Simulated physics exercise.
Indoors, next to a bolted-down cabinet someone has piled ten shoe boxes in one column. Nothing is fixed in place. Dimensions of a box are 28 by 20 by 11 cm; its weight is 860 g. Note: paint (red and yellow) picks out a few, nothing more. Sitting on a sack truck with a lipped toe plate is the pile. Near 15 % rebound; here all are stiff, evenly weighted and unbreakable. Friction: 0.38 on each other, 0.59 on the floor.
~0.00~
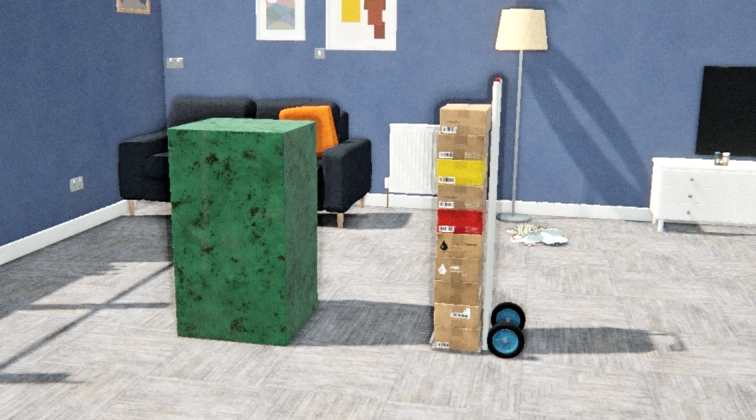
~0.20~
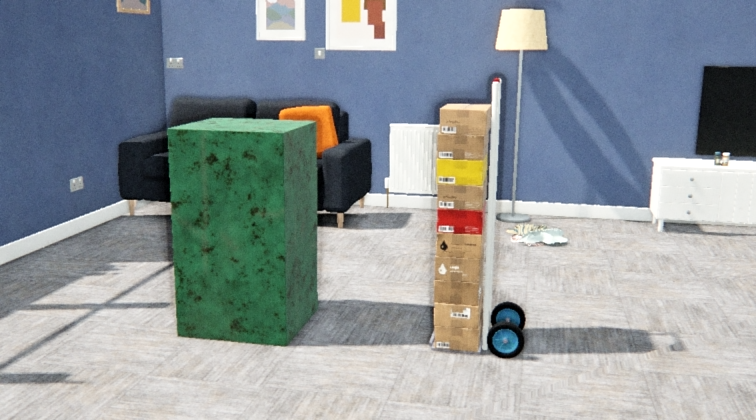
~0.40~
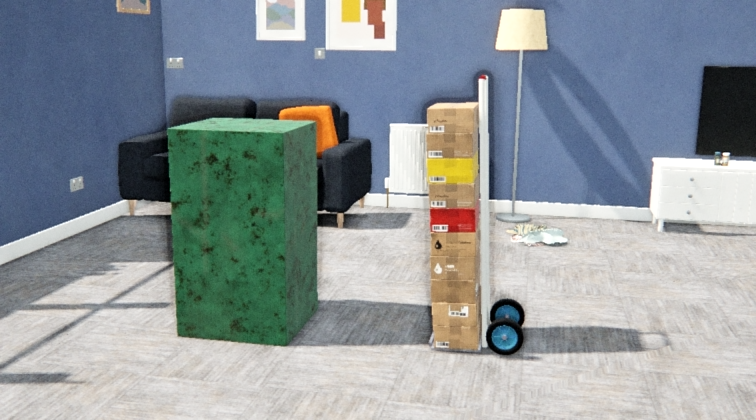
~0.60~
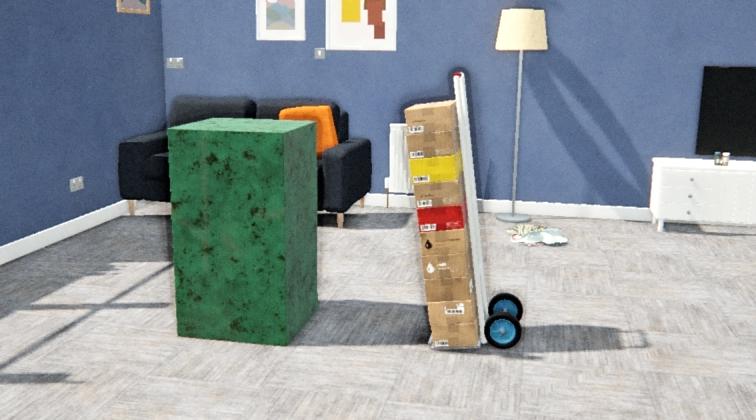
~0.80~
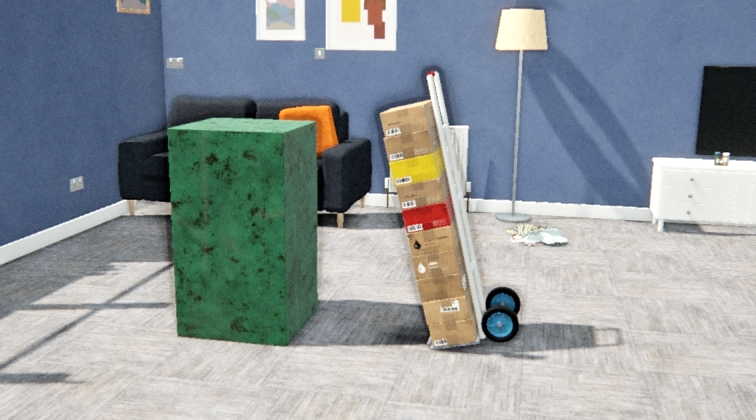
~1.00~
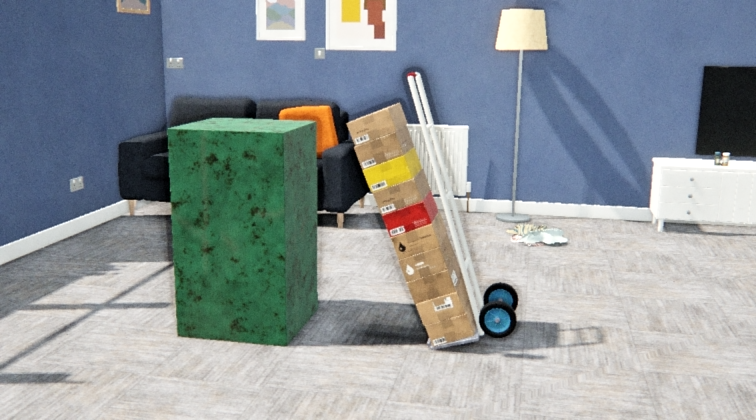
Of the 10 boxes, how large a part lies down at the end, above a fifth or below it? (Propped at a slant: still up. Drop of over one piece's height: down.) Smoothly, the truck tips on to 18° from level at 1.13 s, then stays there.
The downed tally sits above one in five.
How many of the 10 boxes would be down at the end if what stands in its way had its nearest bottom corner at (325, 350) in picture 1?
In that setup, 0.
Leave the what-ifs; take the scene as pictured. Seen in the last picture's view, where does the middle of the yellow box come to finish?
At about (329, 201).
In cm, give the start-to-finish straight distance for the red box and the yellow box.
Result: Red at 50 cm, yellow at 65 cm.
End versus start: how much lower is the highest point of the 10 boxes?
I'd say it's about 8 cm lower than before.
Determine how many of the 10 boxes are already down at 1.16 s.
At that moment the count is 1.
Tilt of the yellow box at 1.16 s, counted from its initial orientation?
Angle at that time, about 30 degrees.
After 1.06 s, none of the 10 boxes down, 10 disturbed; yellow box leaning 25°, 36 mm lower; red box leaning 25°.
After 1.16 s, 1 of the 10 boxes down; yellow box leaning 33°, 8 cm lower; red box leaning 33°, 41 mm lower.
After 1.28 s, 4 of the 10 boxes down; yellow box leaning 44°, 16 cm lower; red box leaning 44°, 10 cm lower.
At rest (2.2 s), 5 of the 10 boxes down; red box leaning 44°, 12 cm lower; yellow box leaning 44°, 18 cm lower. That is 50 per cent. As the last picture would show them, middles, red box near (360, 235), yellow box near (329, 201).
